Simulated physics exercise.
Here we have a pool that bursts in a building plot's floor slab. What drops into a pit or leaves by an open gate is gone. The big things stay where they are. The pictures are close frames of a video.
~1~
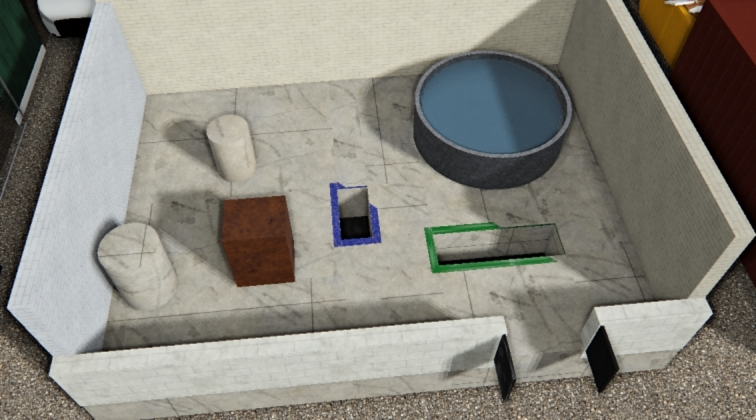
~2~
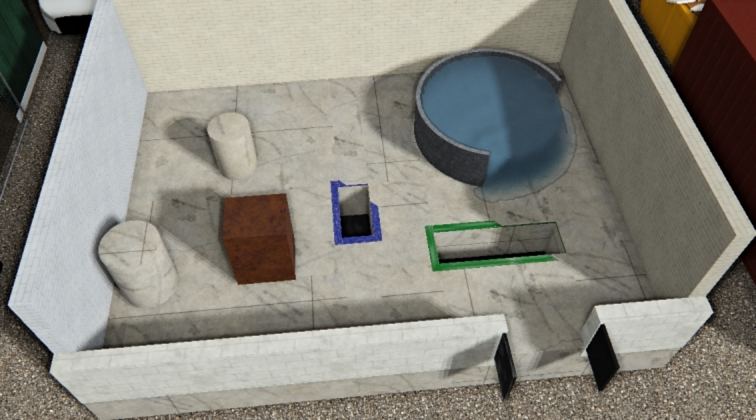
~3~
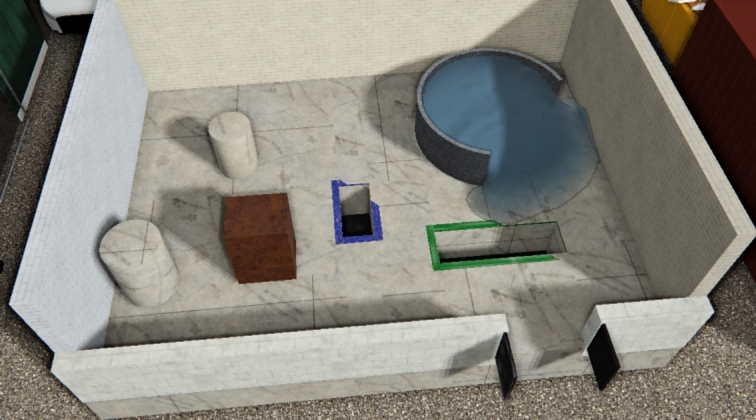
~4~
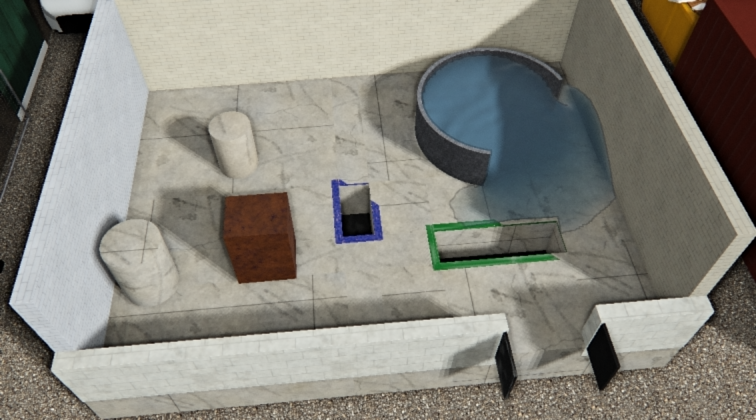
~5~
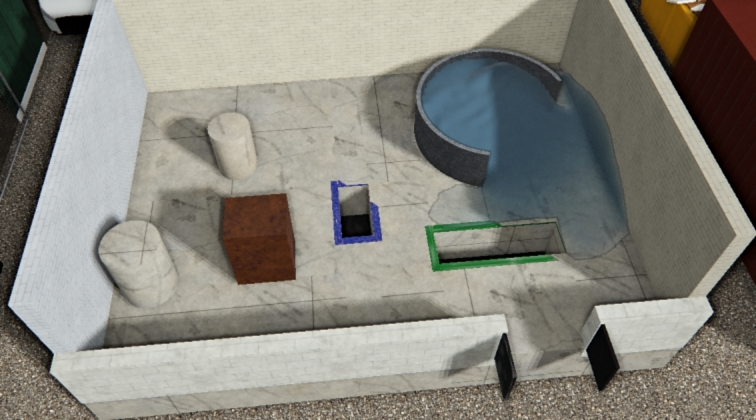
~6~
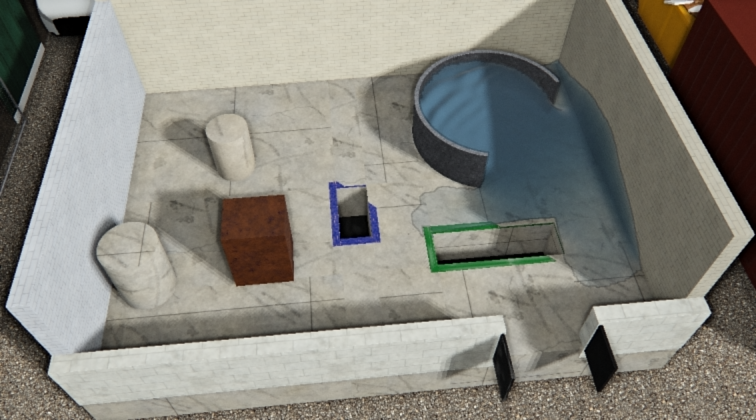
In a walled plot with a pale slab floor, a round pool at the upper right loses part of its wall, and water spreads across the floor toward the right wall and around the green-edged pit.
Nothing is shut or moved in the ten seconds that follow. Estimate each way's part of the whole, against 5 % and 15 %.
In the end: The gate takes from 5 to 15 %; the green pit takes more than 15 %; the blue pit takes less than 5 %.
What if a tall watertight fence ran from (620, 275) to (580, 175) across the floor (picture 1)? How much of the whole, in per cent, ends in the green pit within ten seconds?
In per cent: Green 50.
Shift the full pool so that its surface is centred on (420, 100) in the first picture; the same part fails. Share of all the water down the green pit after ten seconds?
Roughly, in per cent: Green 55.
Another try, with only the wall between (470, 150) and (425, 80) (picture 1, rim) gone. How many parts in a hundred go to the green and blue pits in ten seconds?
In per cent: Green 4, blue 35.
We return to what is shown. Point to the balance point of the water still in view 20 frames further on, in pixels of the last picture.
Roughly at (508, 190).
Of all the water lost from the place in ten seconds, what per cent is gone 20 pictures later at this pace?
Roughly 55 per cent.
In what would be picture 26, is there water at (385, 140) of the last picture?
Verdict: Dry.
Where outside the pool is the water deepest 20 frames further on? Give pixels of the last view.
Roughly at (634, 327).
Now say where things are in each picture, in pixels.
In the first picture, the pool at (492, 104) is whole and still.
In the second picture, the front is at a hidden place, out from the gap at (551, 155).
In the third picture, the front is at a hidden place, out from the gap at (552, 156).
In the fourth picture, water pours out at (551, 157) and has run to (570, 87).
In the fifth picture, the front is at (562, 73), out from the gap at (550, 159).
In the sixth picture, the front is at (556, 64), out from the gap at (548, 160).
A moment on, water covers 15 % of the floor; the gate 0 %, the green pit 10 %, the blue pit 0 %.
Next, water covers 25 % of the floor; the gate 1 %, the green pit 16 %, the blue pit 0 %.
Then, water covers 50 % of the floor; the gate 5 %, the green pit 26 %, the blue pit 0 %.
Later, water covers 80 % of the floor; the gate 9 %, the green pit 38 %, the blue pit 1 %.
In the end, water covers 75 % of the floor; the gate 11 %, the green pit 44 %, the blue pit 2 %.
